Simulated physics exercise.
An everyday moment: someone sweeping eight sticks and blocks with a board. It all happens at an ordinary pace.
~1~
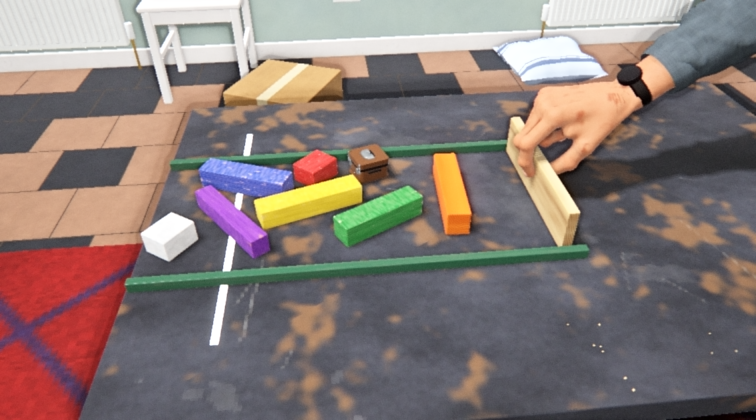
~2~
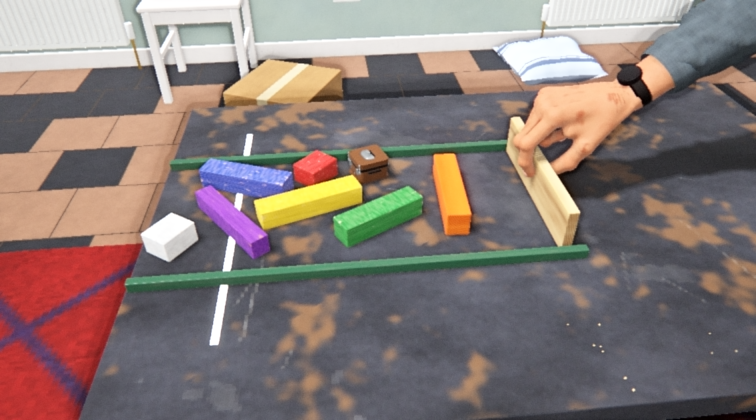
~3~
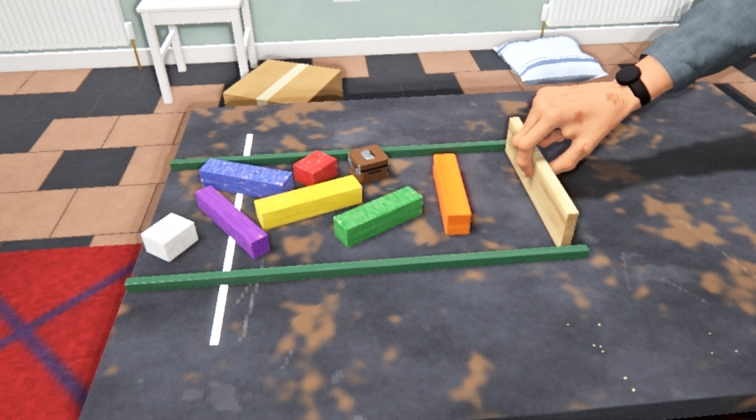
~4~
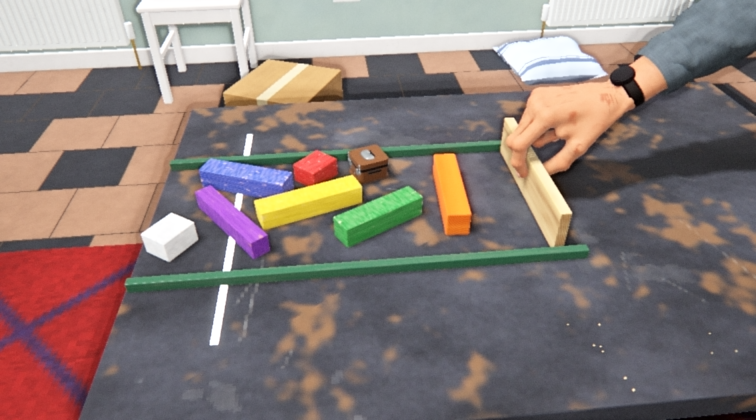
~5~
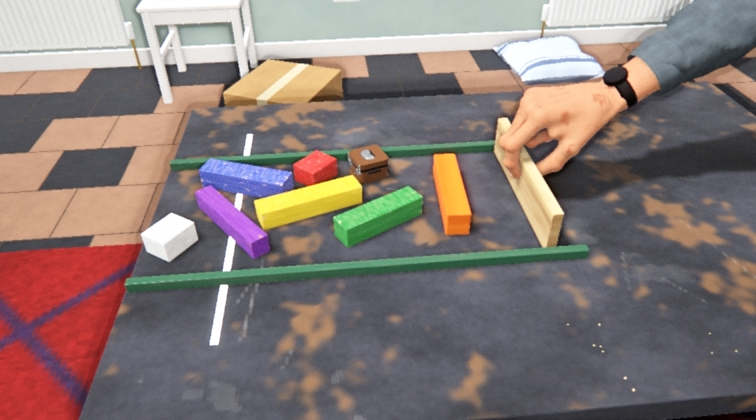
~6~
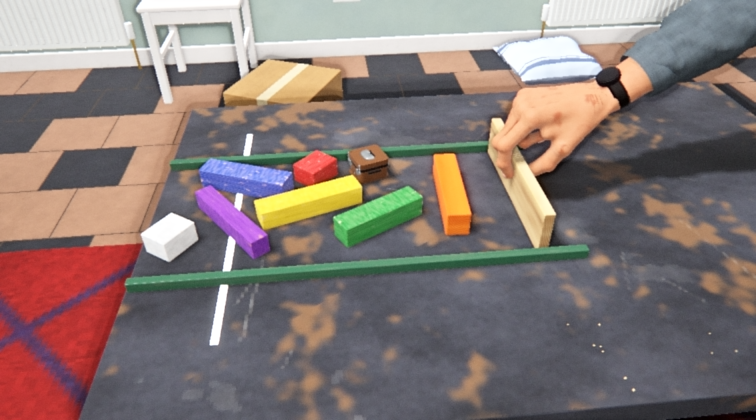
At first, a hand holds a wooden board still at the right end of two green rails, with colourful bars and blocks lying between and beside a white tape line. Then the hand slides the board slightly left toward the orange bar, without touching it, while the pieces stay put.
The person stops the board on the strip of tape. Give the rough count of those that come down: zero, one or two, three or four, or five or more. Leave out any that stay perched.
Here the number that fall off is three or four.
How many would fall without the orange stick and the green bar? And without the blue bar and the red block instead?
First 2, then 2.
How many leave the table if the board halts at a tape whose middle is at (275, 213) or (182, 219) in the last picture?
Try by try, 1 and 6.
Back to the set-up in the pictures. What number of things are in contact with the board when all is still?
1 of them.
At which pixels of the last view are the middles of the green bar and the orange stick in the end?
About (174, 240), and the other about (223, 207).
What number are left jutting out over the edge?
That would be 2.
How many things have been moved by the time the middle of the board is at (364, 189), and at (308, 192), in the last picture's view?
First 6, then 8.
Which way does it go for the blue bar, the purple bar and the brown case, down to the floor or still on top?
The blue bar comes down; the purple bar goes over; the brown case survives.
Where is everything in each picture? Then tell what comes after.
In the first picture, white block (170, 237); purple bar (231, 220); blue bar (247, 180); board (538, 177); tape (236, 215).
In the second picture, purple bar (231, 220); red block (316, 170).
In the third picture, blue bar (247, 180); yellow bar (310, 202).
In the fourth picture, white block (170, 237); green bar (379, 216).
In the fifth picture, purple bar (231, 220); brown case (369, 165).
In the sixth picture, white block (170, 237); purple bar (231, 220); blue bar (247, 180); board (517, 179); tape (236, 215).
Soon after, none off yet; white block at rest near (170, 237); purple bar at rest near (231, 220); blue bar at rest near (247, 180).
At rest, the number that fall off is three or four; fallen, blue bar, purple bar and white block.
